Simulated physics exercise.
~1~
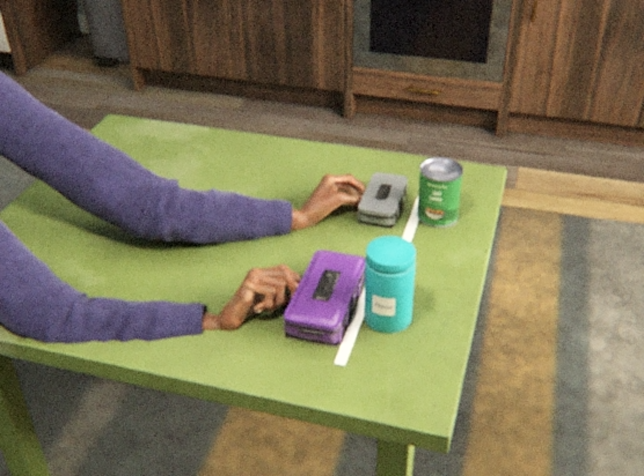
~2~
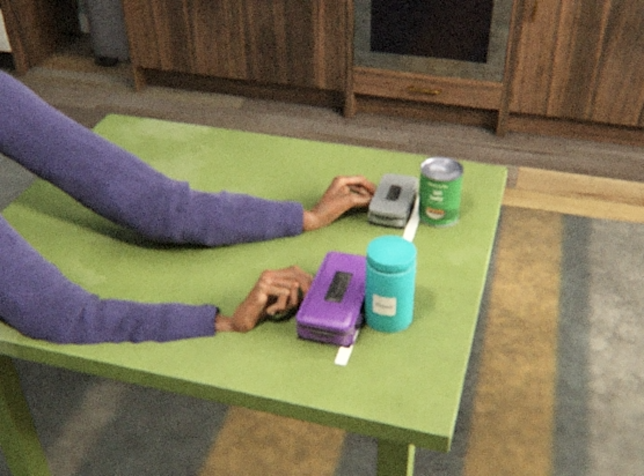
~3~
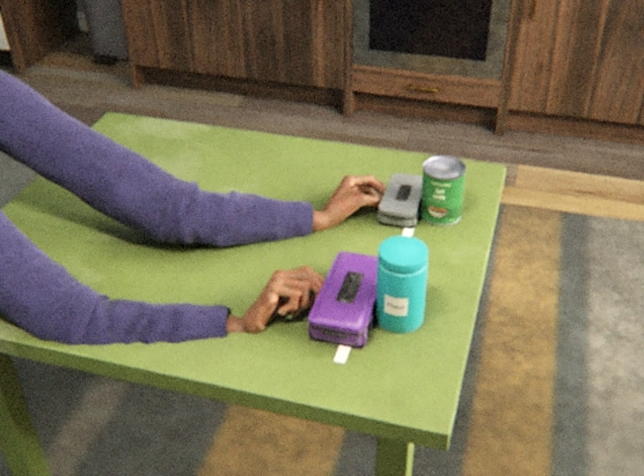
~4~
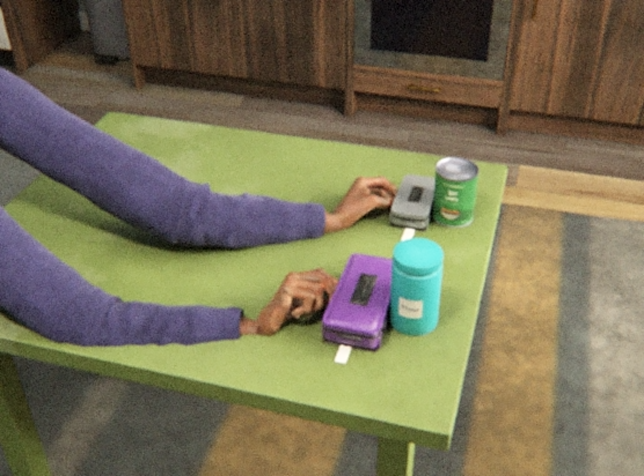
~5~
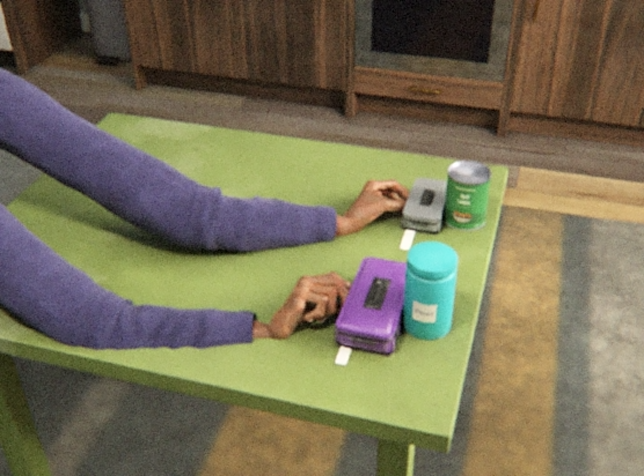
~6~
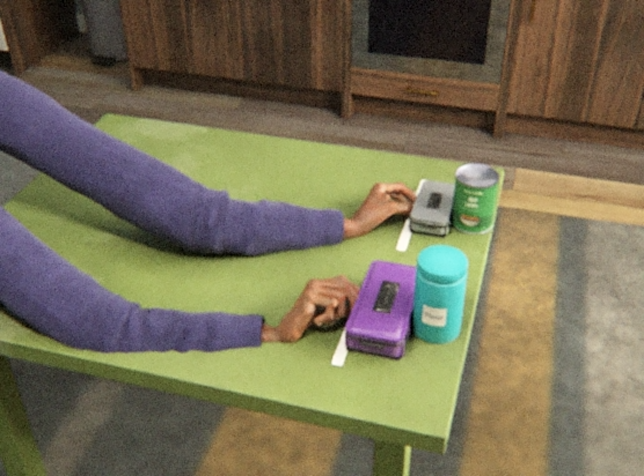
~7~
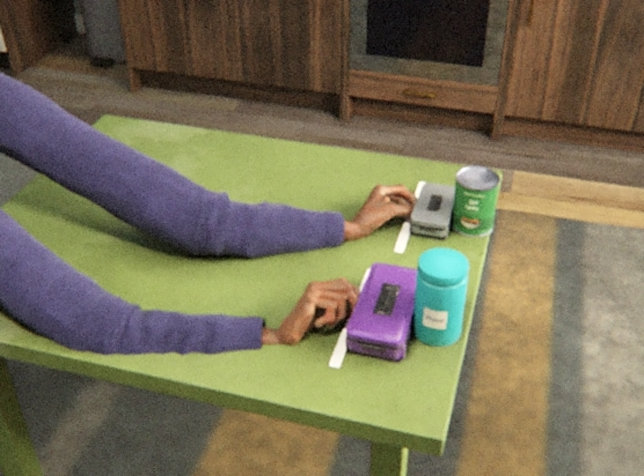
The clip opens on a green table where two purple-sleeved arms reach in from the left, fingers resting behind a purple case in front and a grey case farther back. A turquoise jar stands just right of the purple case and a green tin just right of the grey one, with white tape on the tabletop. The hands nudge both cases rightward, and soon the jar and tin slide along ahead of them toward the table's right edge. The pushing then slows and stops. At the end, the jar and tin stand upright on the table, close to its edge.
